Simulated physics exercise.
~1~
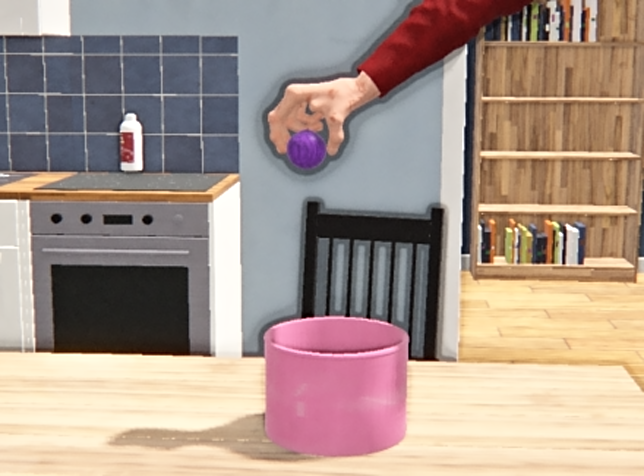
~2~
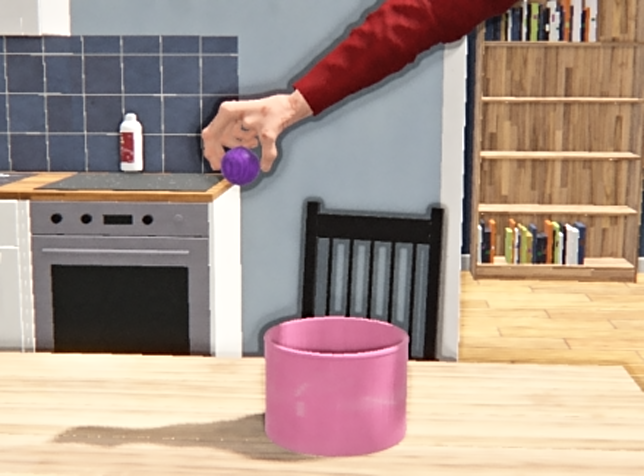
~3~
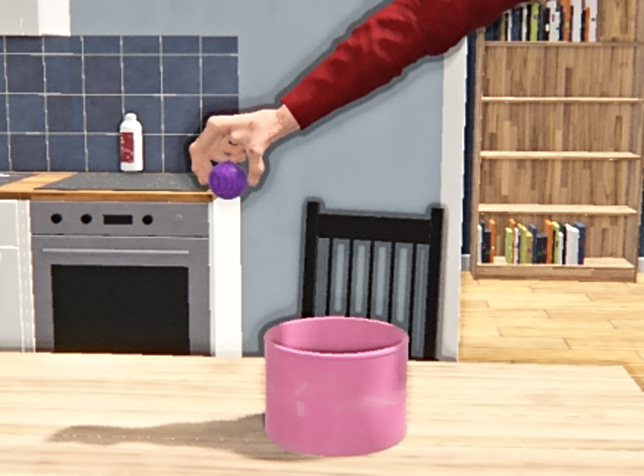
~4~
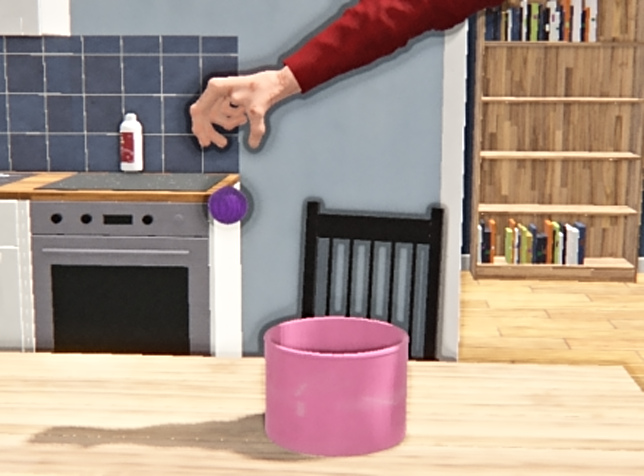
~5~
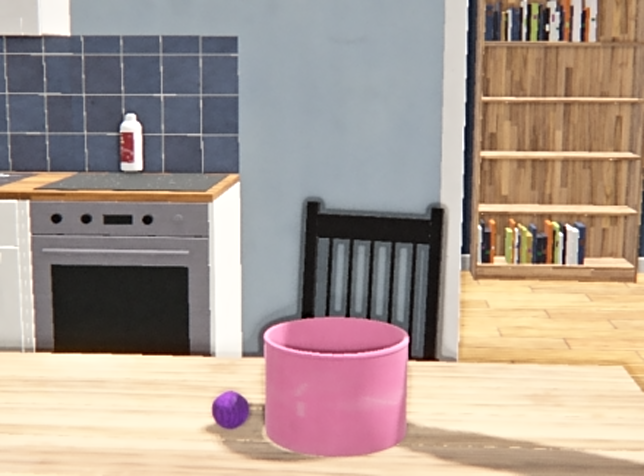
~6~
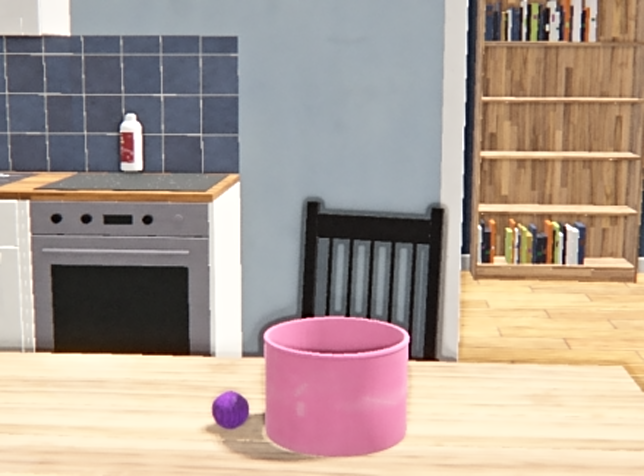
A hand in a red sleeve reaches in from the upper right, holding a small round purple onion above a pink, open-topped container on a pale wooden table. The still view looks across the table into a room with an oven and blue tiles at left, a black chair behind the container, and a wooden bookshelf at right. The hand carries the onion left, past the container's rim, then lowers it slightly. It lets go and draws back as the onion drops. The onion misses the container and ends up resting on the table just to its left, the hand gone.
